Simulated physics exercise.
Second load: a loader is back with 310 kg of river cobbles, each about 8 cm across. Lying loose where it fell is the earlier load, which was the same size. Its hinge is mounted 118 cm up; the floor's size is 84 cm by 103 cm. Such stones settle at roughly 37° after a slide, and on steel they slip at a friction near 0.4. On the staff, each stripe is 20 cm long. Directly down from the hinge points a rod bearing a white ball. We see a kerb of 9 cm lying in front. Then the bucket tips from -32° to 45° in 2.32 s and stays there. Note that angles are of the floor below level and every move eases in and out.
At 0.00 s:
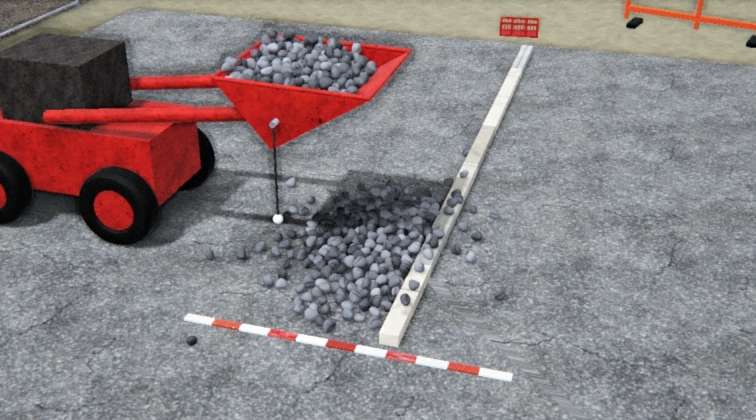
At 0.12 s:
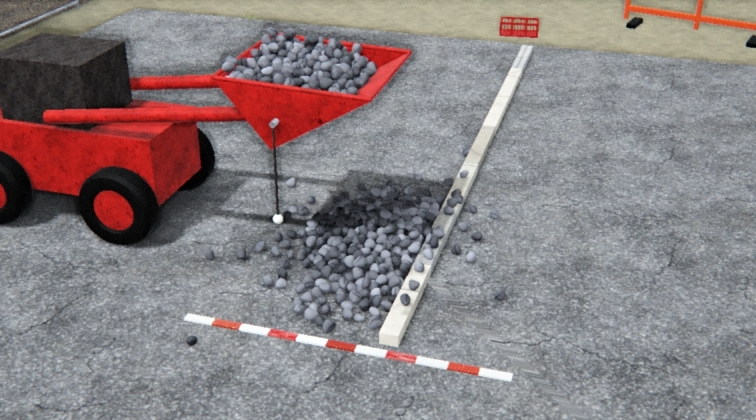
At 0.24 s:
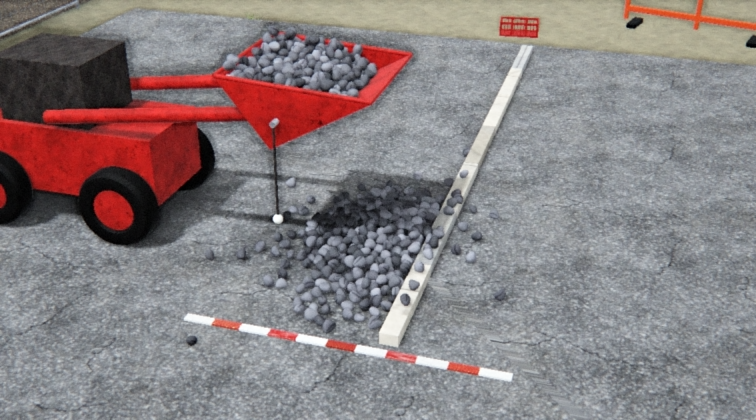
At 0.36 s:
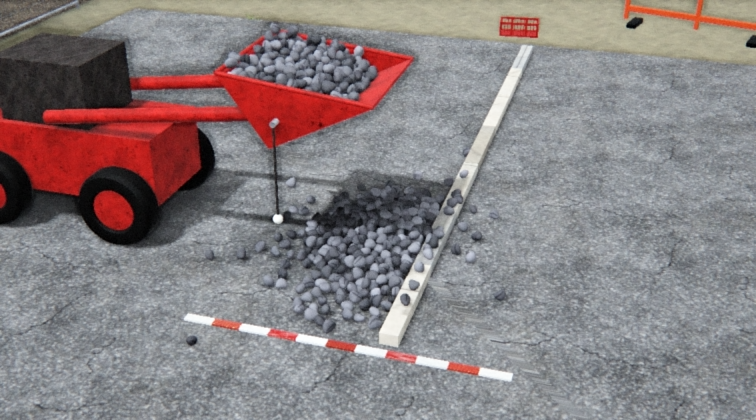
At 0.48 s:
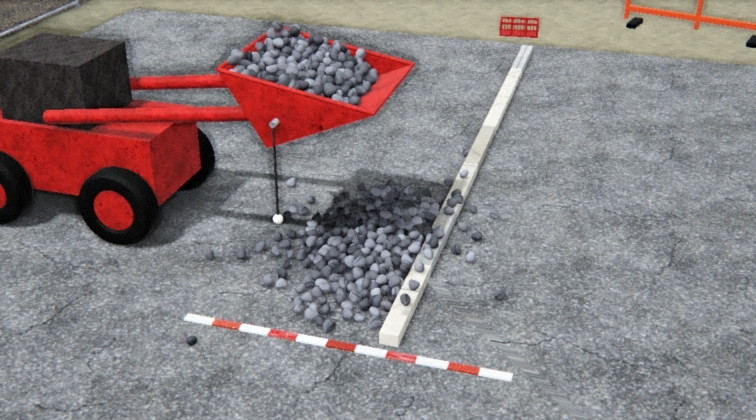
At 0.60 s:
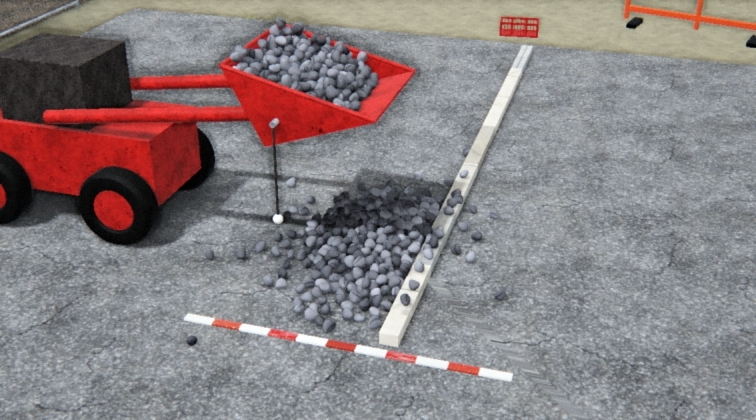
A red bucket full of grey cobbles, carried on the arms of a red loader at the left, slowly tilts, its right-hand lip sinking slightly while the stones shift a little inside. The view is from above over cracked grey paving, and the camera stays still. Below, an earlier heap of cobbles lies motionless against a pale kerb, behind a red-and-white striped staff, beside a hanging rod with a white ball.
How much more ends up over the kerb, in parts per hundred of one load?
Close to 37 parts in a hundred.
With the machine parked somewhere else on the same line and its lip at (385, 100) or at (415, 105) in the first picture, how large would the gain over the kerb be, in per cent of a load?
Near 50 in a hundred first, near 80 in a hundred second.
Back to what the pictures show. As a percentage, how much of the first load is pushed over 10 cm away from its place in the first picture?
5 %.
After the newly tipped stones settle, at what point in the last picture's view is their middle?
They come to rest centred about (417, 239).
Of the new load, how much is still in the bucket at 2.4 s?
Still inside: Some 0 %.
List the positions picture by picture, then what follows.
In the first picture, the bucket is at -32°, its lip at (371, 99); the top of the load is at (293, 40). The earlier load is highest near (385, 216), 22 cm above ground level, 98 % on this side of the kerb, 2 % over the kerb.
In the second picture, lip at (371, 100), floor tilted -31°, highest stones at (293, 40); the stones move at 0.0 m/s on average.
In the third picture, the bucket is at -30°, its lip at (372, 103); the top of the load is at (285, 40); the stones move at 0.1 m/s on average.
In the fourth picture, lip at (373, 108), floor tilted -27°, highest stones at (287, 38); the stones move at 0.1 m/s on average.
In the fifth picture, the bucket is at -23°, its lip at (375, 114); the top of the load is at (280, 36); the stones move at 0.1 m/s on average.
In the sixth picture, the bucket is at -19°, its lip at (376, 122); the top of the load is at (283, 34); the stones move at 0.1 m/s on average.
After 1.7 s the floor is at 33°; in per cent of one load, 82 in the bucket, 116 on this side of the kerb, 2 over the kerb; the foremost stones are at (474, 235).
After 2.4 s the floor is at 45°; in per cent of one load, 1 in the bucket, 172 on this side of the kerb, 26 over the kerb; the foremost stones are at (537, 259).
After 2.8 s the floor is at 45°; in per cent of one load, 0 in the bucket, 165 on this side of the kerb, 35 over the kerb; the foremost stones are at (579, 275).
After 5.3 s the floor is at 45°; in per cent of one load, 0 in the bucket, 162 on this side of the kerb, 38 over the kerb; the foremost stones are at (599, 277). Net gain over the kerb, 37.
